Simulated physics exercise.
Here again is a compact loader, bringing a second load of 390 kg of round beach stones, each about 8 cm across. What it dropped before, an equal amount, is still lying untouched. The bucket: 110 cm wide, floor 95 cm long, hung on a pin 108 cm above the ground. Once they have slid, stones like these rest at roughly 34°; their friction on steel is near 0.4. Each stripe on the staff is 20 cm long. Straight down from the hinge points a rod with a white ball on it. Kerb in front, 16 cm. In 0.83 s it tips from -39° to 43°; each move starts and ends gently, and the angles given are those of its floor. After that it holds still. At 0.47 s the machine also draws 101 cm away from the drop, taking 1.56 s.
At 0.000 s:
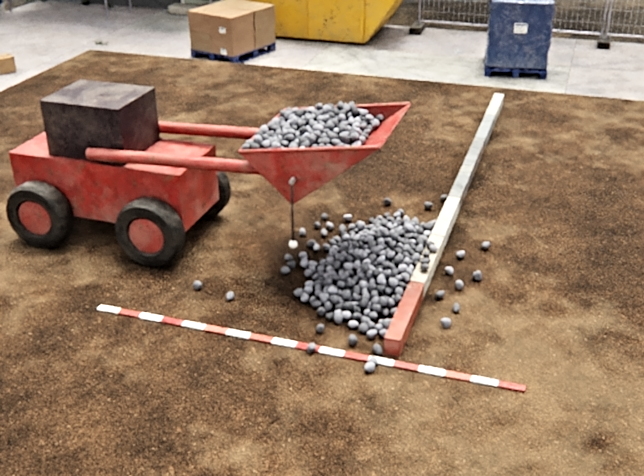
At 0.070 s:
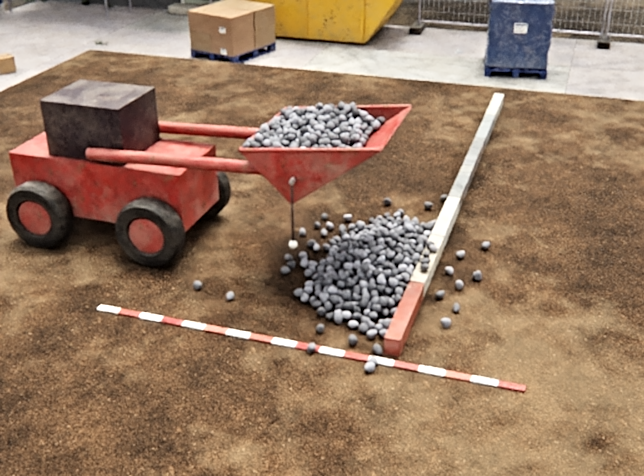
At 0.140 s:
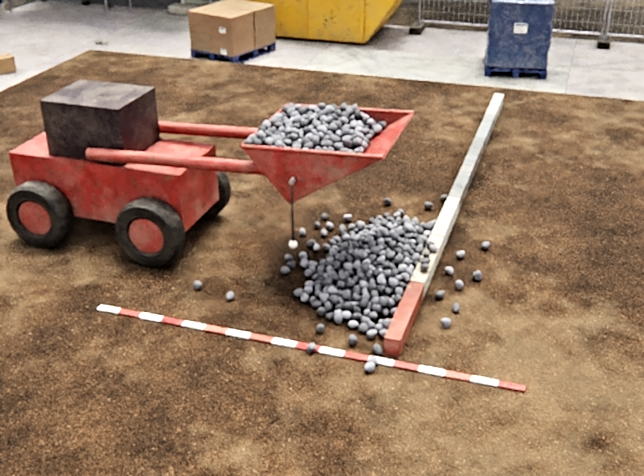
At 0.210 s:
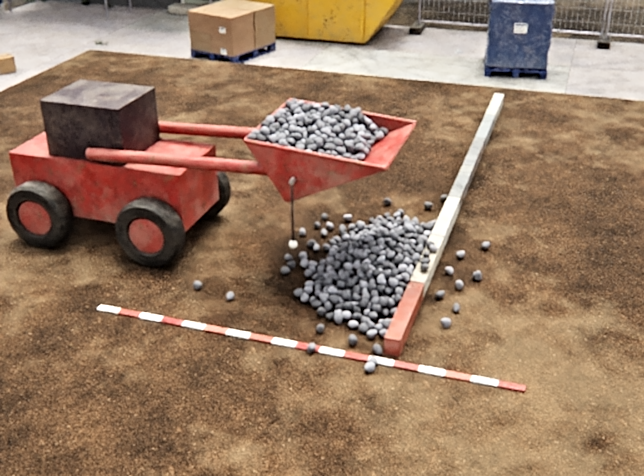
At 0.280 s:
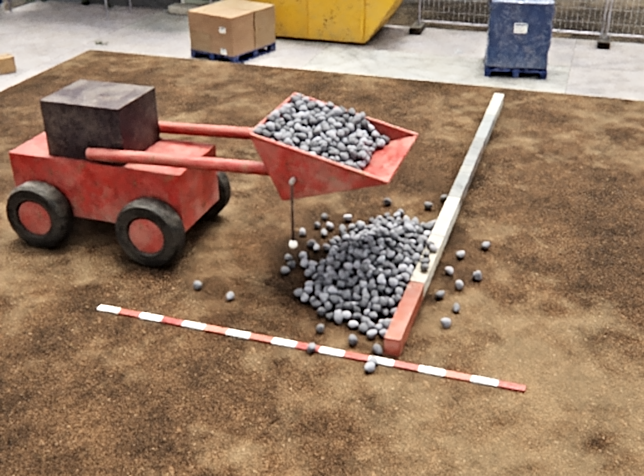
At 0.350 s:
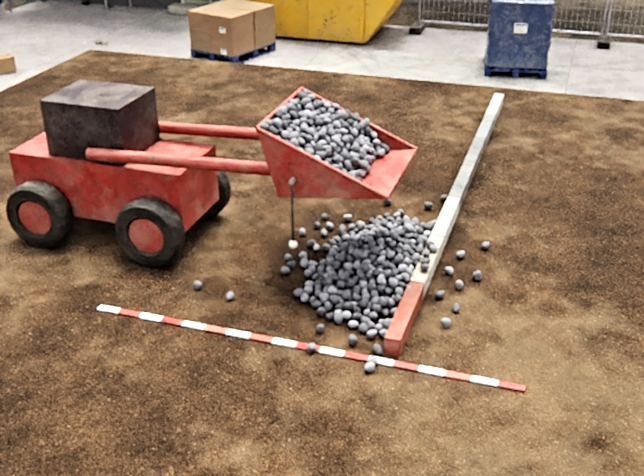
The red loader's bucket tilts forward, its lip lowering as the grey stones shift inside.
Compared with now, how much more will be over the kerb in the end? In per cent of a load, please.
Close to 7 parts in a hundred.
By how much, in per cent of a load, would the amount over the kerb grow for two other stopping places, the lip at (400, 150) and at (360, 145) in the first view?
About 20 and 0 per cent.
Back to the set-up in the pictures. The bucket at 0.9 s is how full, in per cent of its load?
It keeps some 50 percent of its load.
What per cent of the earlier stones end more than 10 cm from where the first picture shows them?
About 20 %.
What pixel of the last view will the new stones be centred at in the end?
Middle: Approx. (363, 253) px.
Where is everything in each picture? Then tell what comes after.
In the first picture, the bucket is at -39°, its lip at (379, 148); the top of the load is at (333, 115). The earlier load is highest near (381, 243), 27 cm above ground level, 99 % on this side of the kerb, 1 % over the kerb.
In the second picture, the bucket is at -37°, its lip at (380, 150); the top of the load is at (332, 113); the stones move at 0.2 m/s on average.
In the third picture, lip at (383, 157), floor tilted -33°, highest stones at (330, 113); the stones move at 0.3 m/s on average.
In the fourth picture, lip at (386, 169), floor tilted -26°, highest stones at (302, 112); the stones move at 0.5 m/s on average.
In the fifth picture, lip at (388, 183), floor tilted -17°, highest stones at (295, 105); the stones move at 0.6 m/s on average.
In the sixth picture, lip at (388, 198), floor tilted -8°, highest stones at (302, 101); the stones move at 0.6 m/s on average.
After 0.6 s the floor is at 30°; in per cent of one load, 100 in the bucket, 99 on this side of the kerb, 1 over the kerb; the foremost stones are at (460, 281).
After 0.9 s the floor is at 43°; in per cent of one load, 48 in the bucket, 151 on this side of the kerb, 1 over the kerb; the foremost stones are at (460, 281).
After 2.5 s the floor is at 43°; in per cent of one load, 0 in the bucket, 191 on this side of the kerb, 9 over the kerb; the foremost stones are at (541, 294).
After 5.1 s the floor is at 43°; in per cent of one load, 0 in the bucket, 191 on this side of the kerb, 9 over the kerb; the foremost stones are at (541, 294). Net gain over the kerb, 7.
